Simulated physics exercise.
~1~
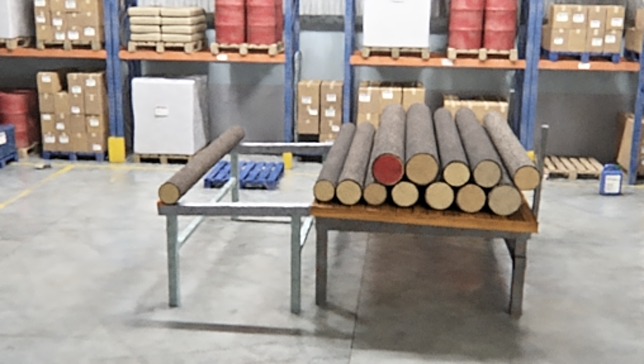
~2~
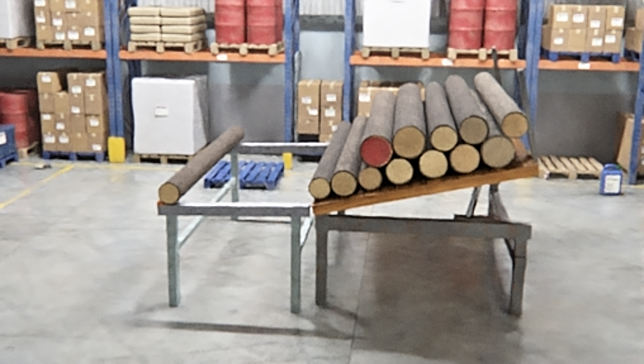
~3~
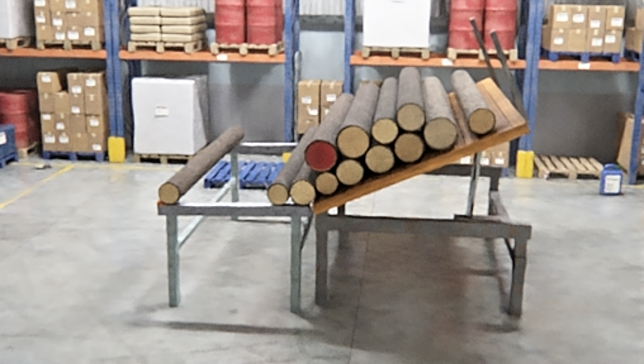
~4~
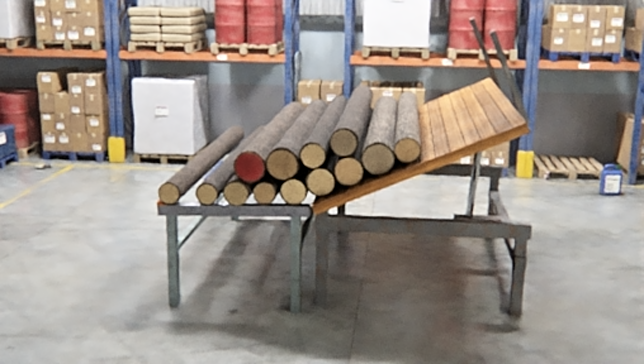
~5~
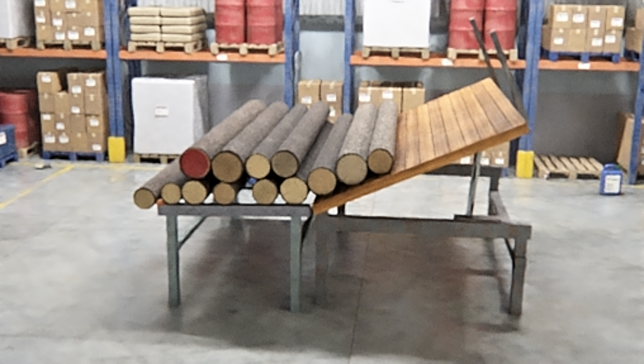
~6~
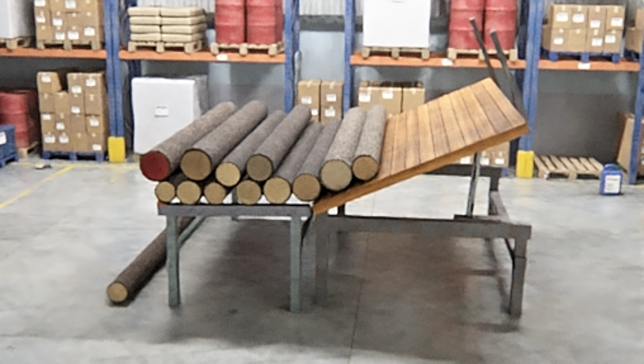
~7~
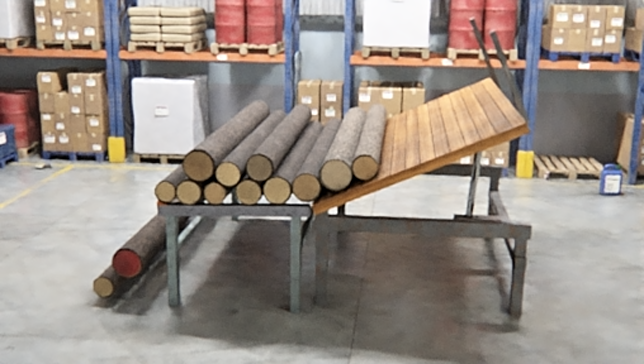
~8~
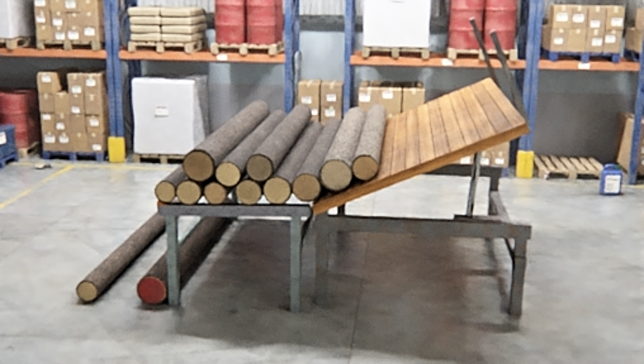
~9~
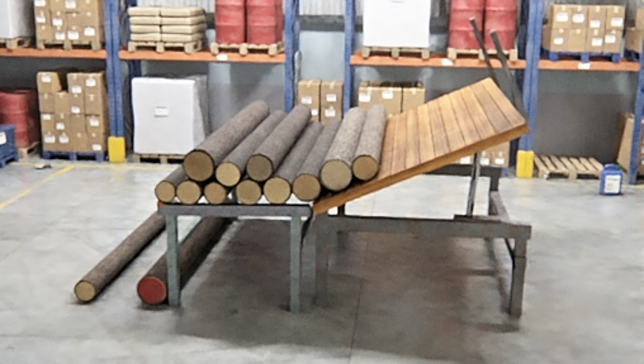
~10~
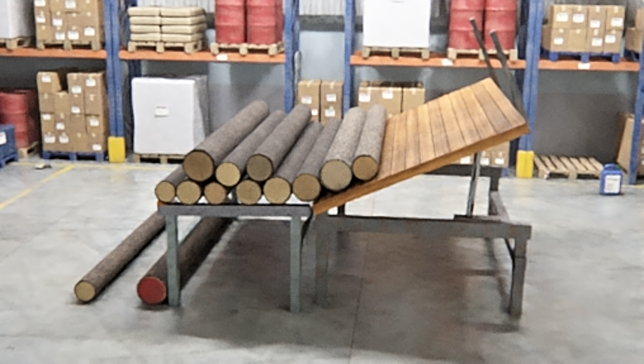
A wooden deck tilts left, rolling poles onto a rack, and two drop to the floor.
